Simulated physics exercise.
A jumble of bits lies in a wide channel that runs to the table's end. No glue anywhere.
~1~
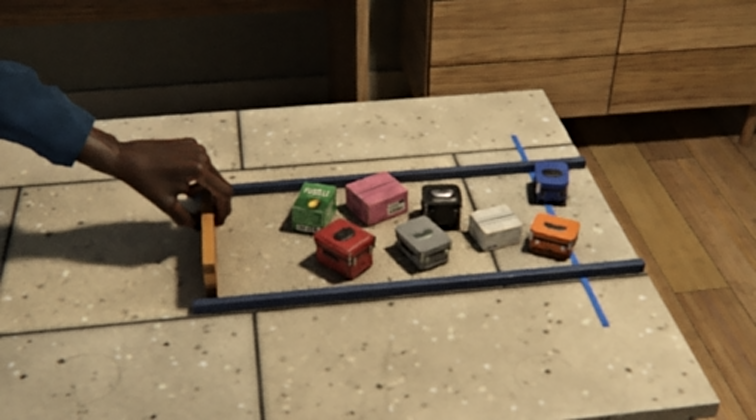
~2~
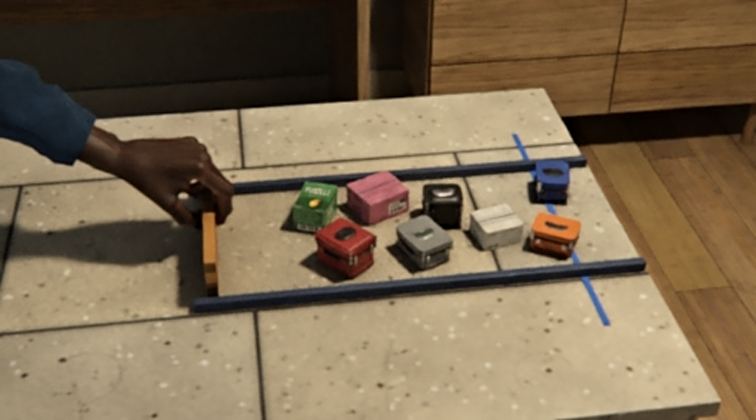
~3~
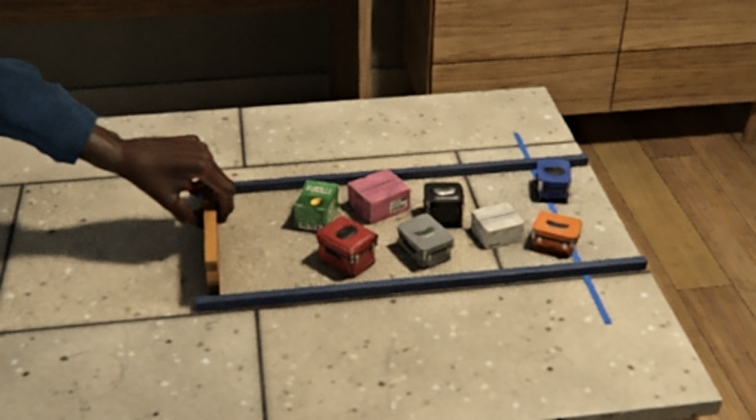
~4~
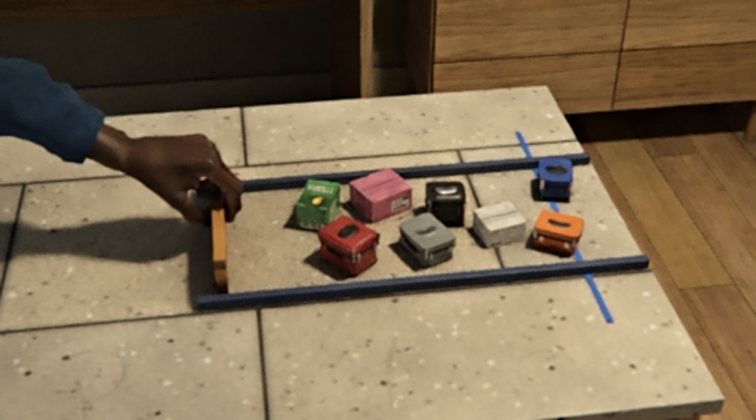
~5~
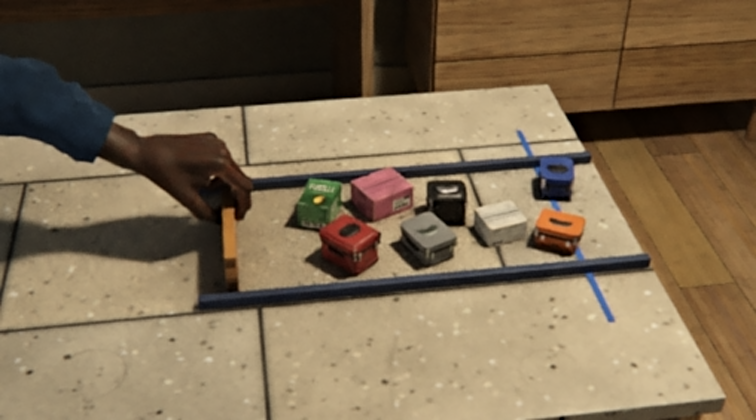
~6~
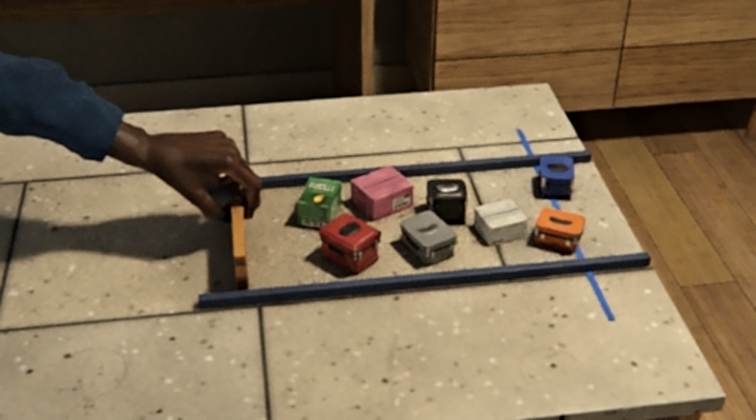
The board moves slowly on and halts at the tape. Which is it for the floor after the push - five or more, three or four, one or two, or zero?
Tally: Three to four.
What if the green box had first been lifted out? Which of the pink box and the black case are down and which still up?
Looking at the two, the pink box stays up top and the black case stays up top.
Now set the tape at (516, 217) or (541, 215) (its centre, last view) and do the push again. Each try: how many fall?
Down on the floor: 0 and 3.
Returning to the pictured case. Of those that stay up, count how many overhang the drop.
The tally is 2.
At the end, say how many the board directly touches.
That makes 3.
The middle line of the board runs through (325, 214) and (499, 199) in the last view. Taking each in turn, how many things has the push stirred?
It comes to 3 for the first spot, 8 for the other.
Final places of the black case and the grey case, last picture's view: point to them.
About (578, 196), and the other about (625, 217).
Soon after, none off yet; blue case at rest near (556, 178); orange case at rest near (559, 231); white box at rest near (501, 222).
After that, none off yet; blue case at rest near (556, 178); orange case displaced a little near (580, 231); white box displaced about its own width near (551, 208).
In the end, the number that fall off is three or four; gone, white box, orange case and blue case.
